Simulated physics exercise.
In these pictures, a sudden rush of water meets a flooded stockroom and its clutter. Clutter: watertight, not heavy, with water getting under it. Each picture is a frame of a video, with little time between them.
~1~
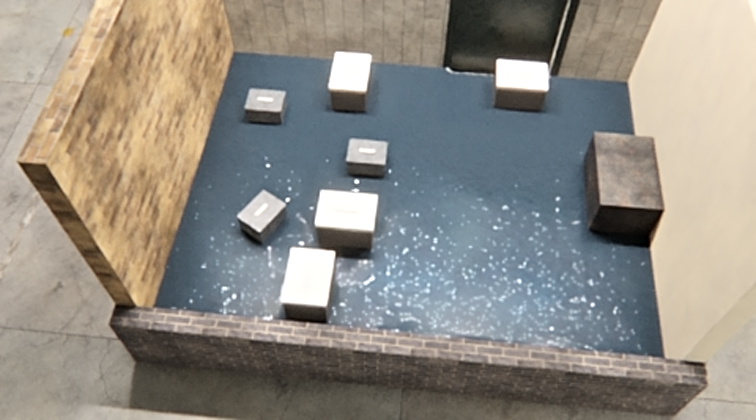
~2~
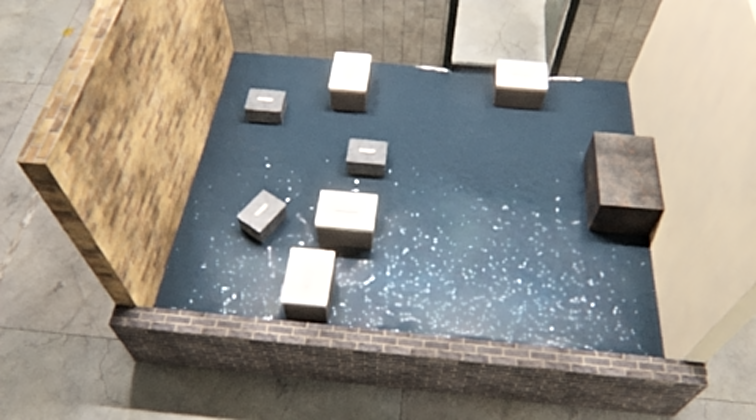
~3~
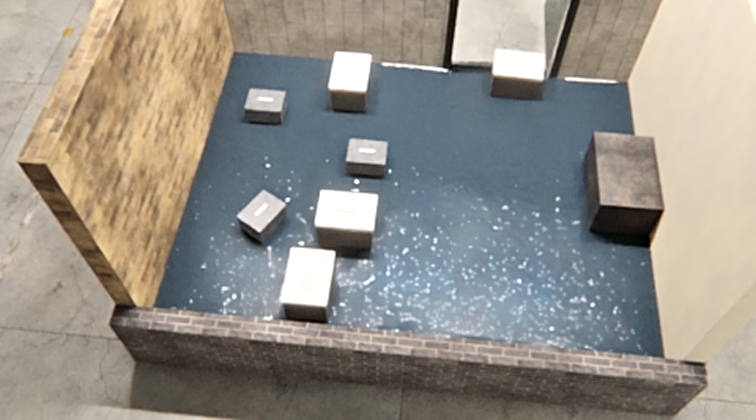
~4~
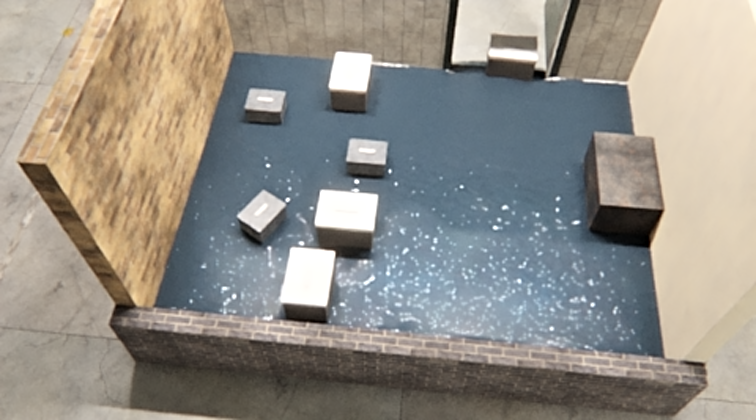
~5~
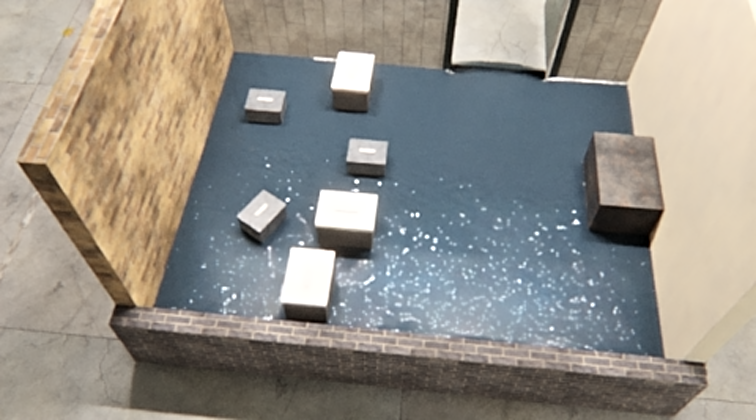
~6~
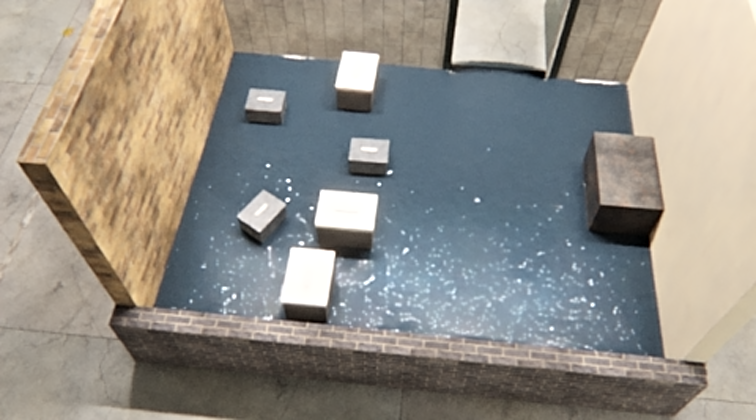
A dark panel in the back wall's doorway clears, opening onto a pale surface beyond the flooded, walled room. The white block beside it slips back into the opening, looks darker there, and disappears from view, while a white block and a small grey one left of centre edge slightly right.
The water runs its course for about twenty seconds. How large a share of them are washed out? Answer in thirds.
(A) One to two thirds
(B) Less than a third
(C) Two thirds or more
(A) One to two thirds.
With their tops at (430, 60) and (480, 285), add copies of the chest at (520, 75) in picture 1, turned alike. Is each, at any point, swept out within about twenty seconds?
Result, in sequence: Ends up outside; never gets out.
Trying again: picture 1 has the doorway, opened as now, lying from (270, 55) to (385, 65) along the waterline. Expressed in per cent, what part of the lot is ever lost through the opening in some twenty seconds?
Result: 90 per cent.
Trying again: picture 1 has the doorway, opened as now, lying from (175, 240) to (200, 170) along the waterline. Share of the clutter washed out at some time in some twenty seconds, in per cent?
About 70 %.
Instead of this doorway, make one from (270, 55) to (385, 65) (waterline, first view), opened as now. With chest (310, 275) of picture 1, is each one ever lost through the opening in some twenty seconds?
Verdict: Left behind.
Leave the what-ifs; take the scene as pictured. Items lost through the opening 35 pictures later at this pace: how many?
The number I arrive at is 3.
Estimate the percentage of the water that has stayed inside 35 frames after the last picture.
I'd put it near 60 per cent.
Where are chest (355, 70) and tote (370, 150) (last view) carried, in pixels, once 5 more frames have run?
My guess is around (389, 67) and around (391, 137).
A moment on, 1 of 7 are out; 6 afloat.
Next, 2 of 7 are out; 5 afloat.
Later, 3 of 7 are out; 4 afloat.
In the end, 3 of 7 are out; 4 afloat.
